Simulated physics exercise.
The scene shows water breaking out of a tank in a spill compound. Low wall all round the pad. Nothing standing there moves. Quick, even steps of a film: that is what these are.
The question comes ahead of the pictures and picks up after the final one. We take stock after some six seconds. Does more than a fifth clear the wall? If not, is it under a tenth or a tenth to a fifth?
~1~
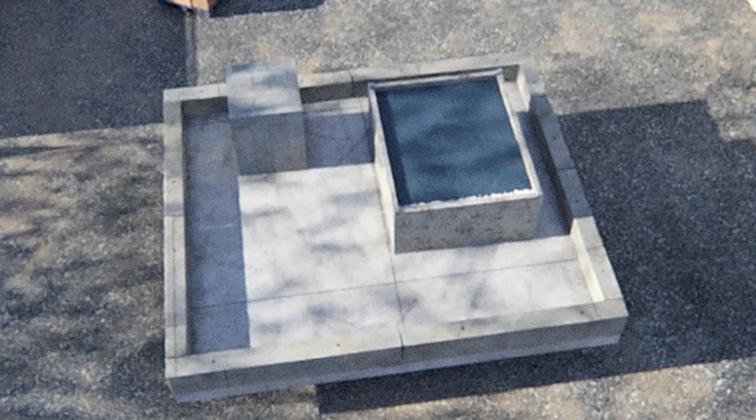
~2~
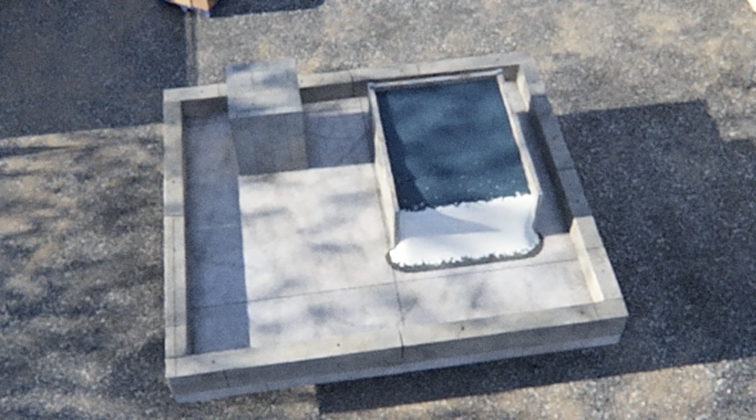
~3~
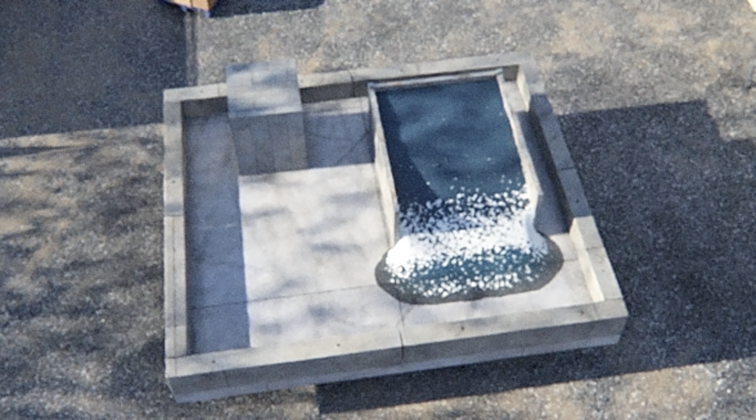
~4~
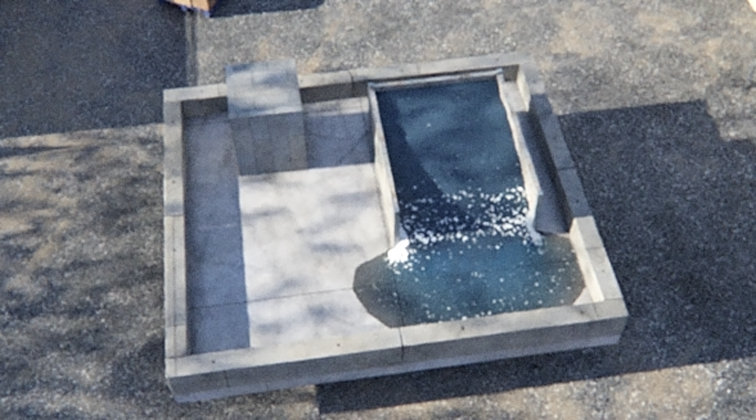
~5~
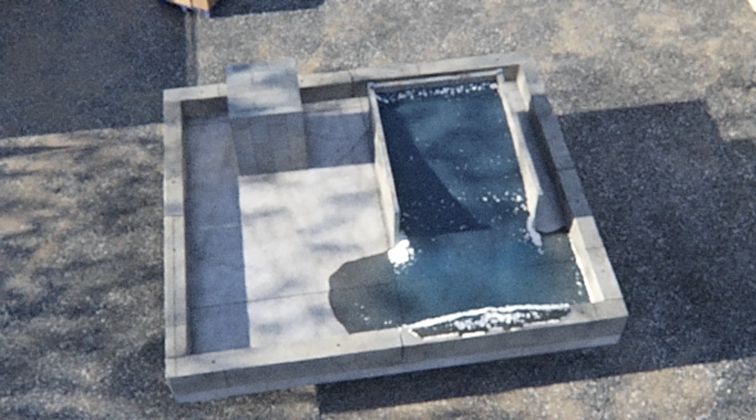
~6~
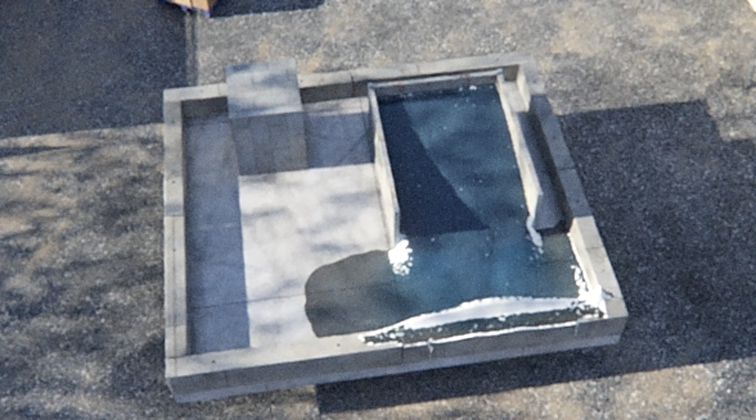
So the spill past the wall comes out medium, from a tenth up to a fifth.
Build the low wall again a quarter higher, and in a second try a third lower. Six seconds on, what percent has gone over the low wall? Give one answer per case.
Near 8 and 36 in a hundred.
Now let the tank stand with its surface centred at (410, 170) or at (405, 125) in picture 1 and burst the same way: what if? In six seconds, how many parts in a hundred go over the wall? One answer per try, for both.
16 and 10 per cent.
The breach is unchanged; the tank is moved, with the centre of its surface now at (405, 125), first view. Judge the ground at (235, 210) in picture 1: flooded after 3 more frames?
Check at the given point - not reached.
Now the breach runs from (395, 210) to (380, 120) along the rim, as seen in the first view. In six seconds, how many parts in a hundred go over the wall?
Some 6 in a hundred.
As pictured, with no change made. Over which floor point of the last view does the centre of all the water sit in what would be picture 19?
Around pixel (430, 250) of the last picture.
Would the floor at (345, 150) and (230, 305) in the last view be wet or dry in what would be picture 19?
In the order you gave them, they come out unflooded and waterlogged.
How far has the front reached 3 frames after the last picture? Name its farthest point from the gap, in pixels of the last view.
I reckon the front has reached (241, 362) by then.
A moment on, water covers 25 % of the floor; the low wall has let 1 % over.
Next, water covers 35 % of the floor; the low wall has let 5 % over.
Then, water covers 55 % of the floor; the low wall has let 13 % over.
Later, water covers 75 % of the floor; the low wall has let 15 % over.
In the end, water covers 85 % of the floor; the low wall has let 15 % over.
